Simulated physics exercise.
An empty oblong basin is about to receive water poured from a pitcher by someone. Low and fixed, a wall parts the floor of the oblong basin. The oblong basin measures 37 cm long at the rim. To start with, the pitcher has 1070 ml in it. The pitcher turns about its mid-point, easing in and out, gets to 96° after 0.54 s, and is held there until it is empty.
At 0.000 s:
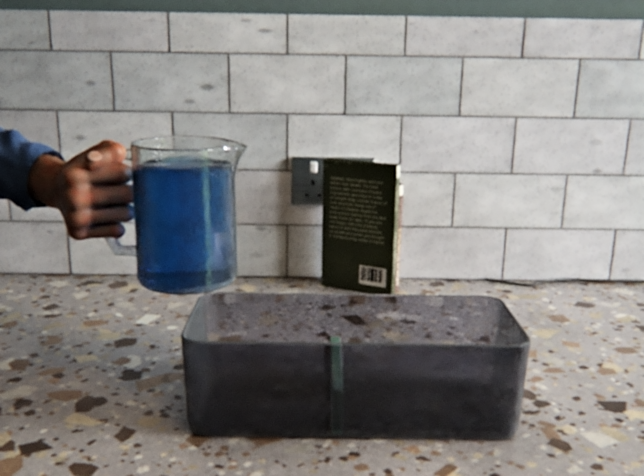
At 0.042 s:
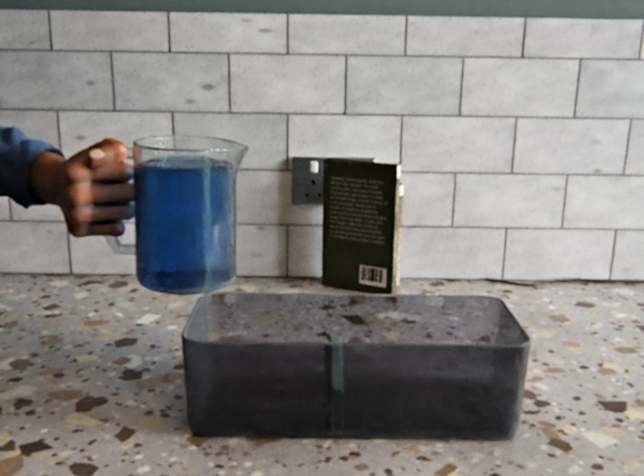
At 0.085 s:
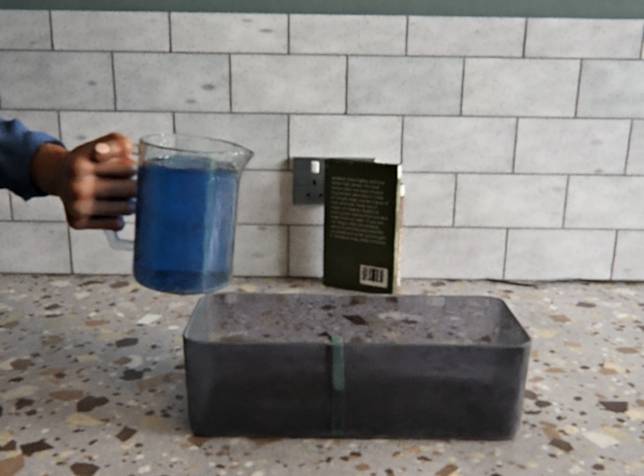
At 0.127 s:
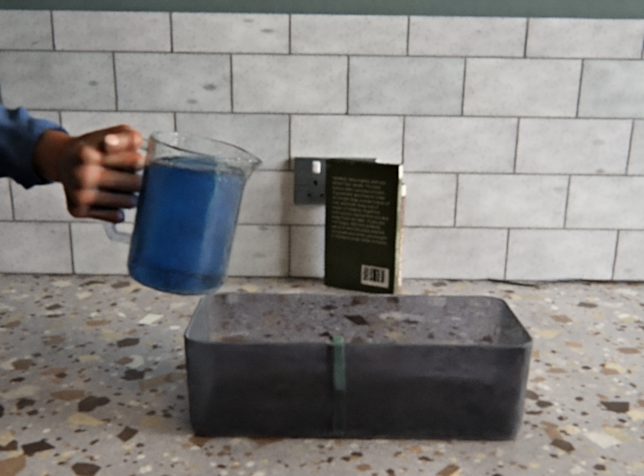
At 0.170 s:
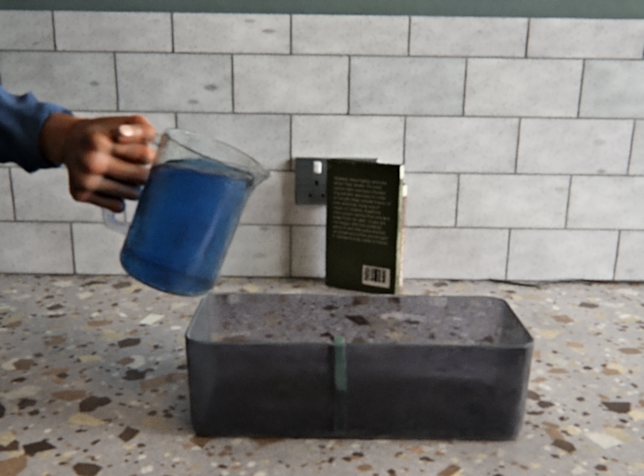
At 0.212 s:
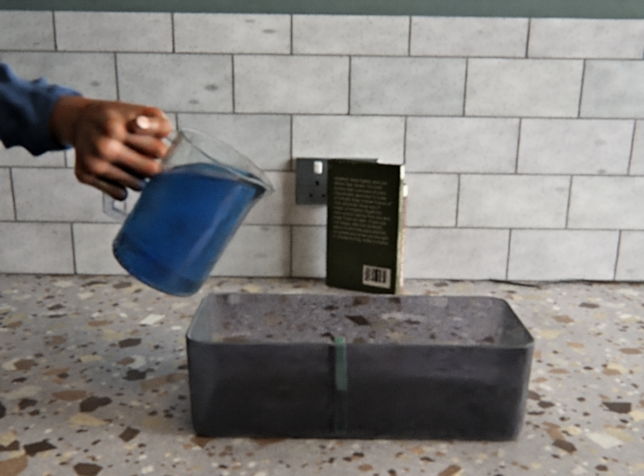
A glass pitcher of blue water, gripped by a hand at the left, tilts gradually to the right above a speckled countertop, beside an empty, translucent grey oblong basin with a book standing behind it against a tiled wall.
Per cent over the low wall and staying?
27 per cent.
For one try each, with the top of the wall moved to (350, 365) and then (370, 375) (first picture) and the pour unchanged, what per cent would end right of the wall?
10 then 15 %.
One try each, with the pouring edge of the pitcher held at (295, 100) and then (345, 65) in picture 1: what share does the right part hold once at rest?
Respectively 95 and 90 %.
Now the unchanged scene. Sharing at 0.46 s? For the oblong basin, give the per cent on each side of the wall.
6 on the left, 4 on the right, roughly.
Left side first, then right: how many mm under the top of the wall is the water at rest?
Left roughly 20 mm; right roughly 44 mm.
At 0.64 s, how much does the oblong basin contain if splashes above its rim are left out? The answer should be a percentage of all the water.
I'd put it at roughly 46 per cent.
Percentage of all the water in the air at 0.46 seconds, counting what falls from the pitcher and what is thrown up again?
At that moment, about 18 percent.
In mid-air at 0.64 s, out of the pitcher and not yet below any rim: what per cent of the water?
Airborne fraction: Approx. 16 %.
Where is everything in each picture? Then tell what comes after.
The first picture shows tilt 0°; pouring edge (246, 146); surface from (138, 163) to (234, 164); the oblong basin's rim runs from (192, 317) to (515, 321); the wall's top is at (336, 362).
The second picture shows tilt 1°; pouring edge (248, 147); surface from (139, 162) to (235, 165).
The third picture shows tilt 6°; pouring edge (254, 153); surface from (144, 160) to (239, 168).
The fourth picture shows tilt 13°; pouring edge (262, 161); surface from (149, 169) to (246, 171).
The fifth picture shows tilt 22°; pouring edge (271, 174); surface from (146, 190) to (256, 175).
The sixth picture shows tilt 32°; pouring edge (277, 190); surface from (138, 203) to (267, 181).
By 0.46 s the tilt is 91° and 72 per cent is still to pour, 6 is left of the wall and 4 right of it.
By 0.64 s the tilt is 96° and 38 per cent is still to pour, 36 is left of the wall and 11 right of it.
By 0.83 s the tilt is 96° and 16 per cent is still to pour, 50 is left of the wall and 26 right of it.
By 1.04 s the tilt is 96° and 7 per cent is still to pour, 62 is left of the wall and 27 right of it.
At rest 71 per cent lies left of the wall, 27 right of it and 1 outside.
